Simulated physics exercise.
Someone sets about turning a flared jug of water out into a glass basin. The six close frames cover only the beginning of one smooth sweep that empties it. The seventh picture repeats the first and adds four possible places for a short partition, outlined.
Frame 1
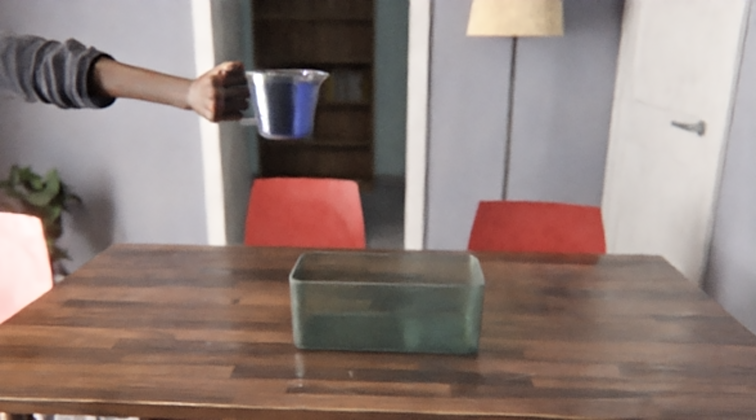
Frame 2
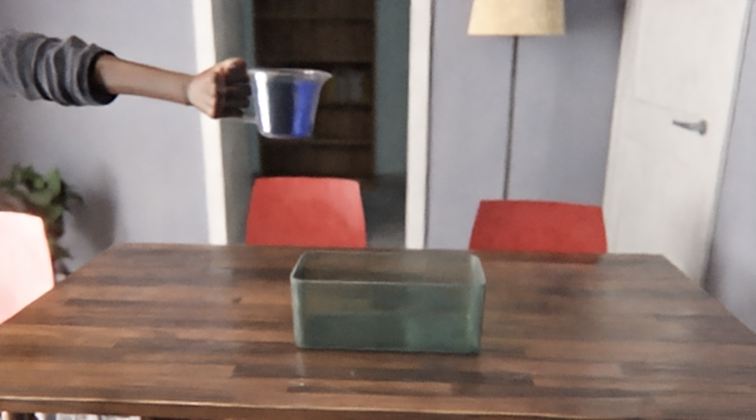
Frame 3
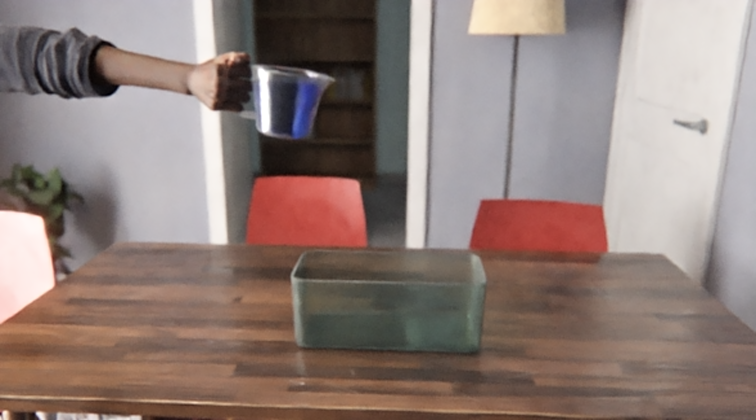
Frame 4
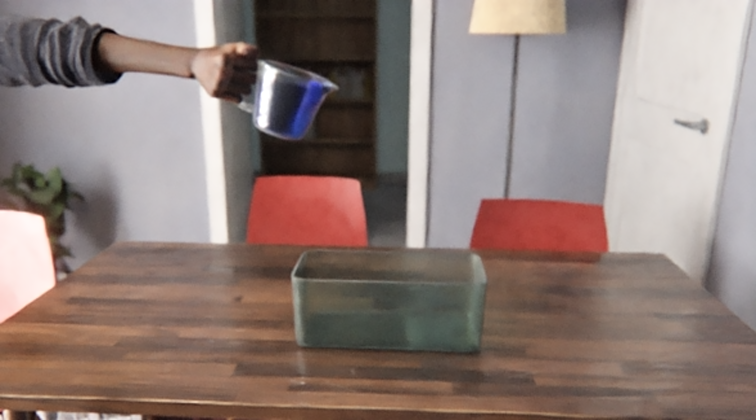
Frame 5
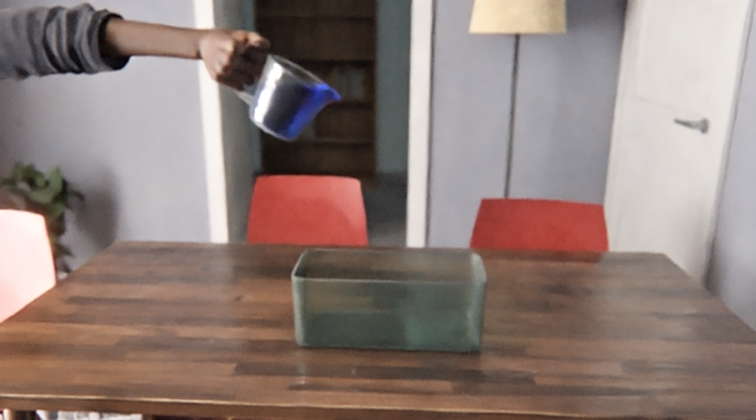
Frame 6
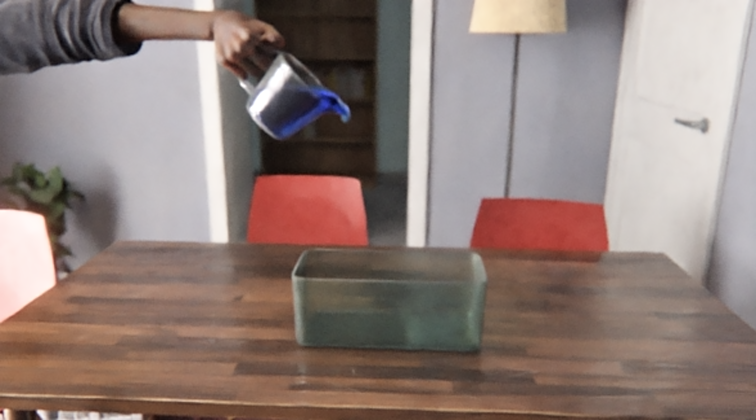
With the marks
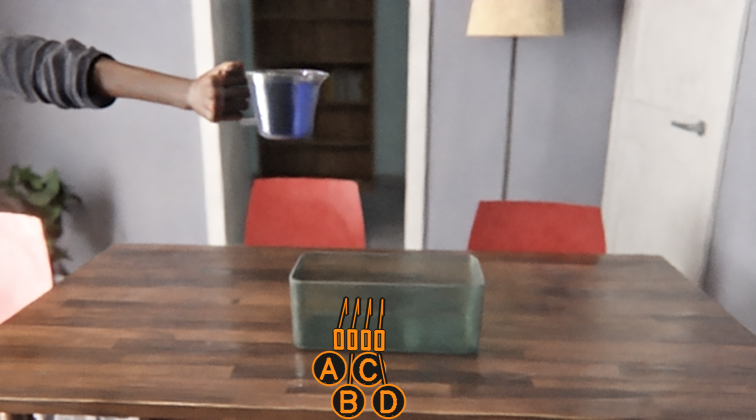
In a room with a wooden table and red chairs, a hand holds a clear jug of blue liquid above a glass basin, then tilts it steadily to the right until the liquid begins to run over the lip.
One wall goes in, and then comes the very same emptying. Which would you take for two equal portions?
Use slot D.
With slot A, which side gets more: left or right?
The right side.
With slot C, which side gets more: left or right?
The right side.
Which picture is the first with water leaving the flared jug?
In picture 5.
On the marked copy, A at (338, 353); B at (352, 353); C at (365, 354); D at (379, 354).
If A is chosen, about 12 % ends left of the wall and 81 % right of it; 7 % is lost outside.
If B is chosen, about 12 % ends left of the wall and 83 % right of it; 5 % is lost outside.
If C is chosen, about 28 % ends left of the wall and 67 % right of it; 5 % is lost outside.
If D is chosen, about 49 % ends left of the wall and 41 % right of it; 10 % is lost outside.
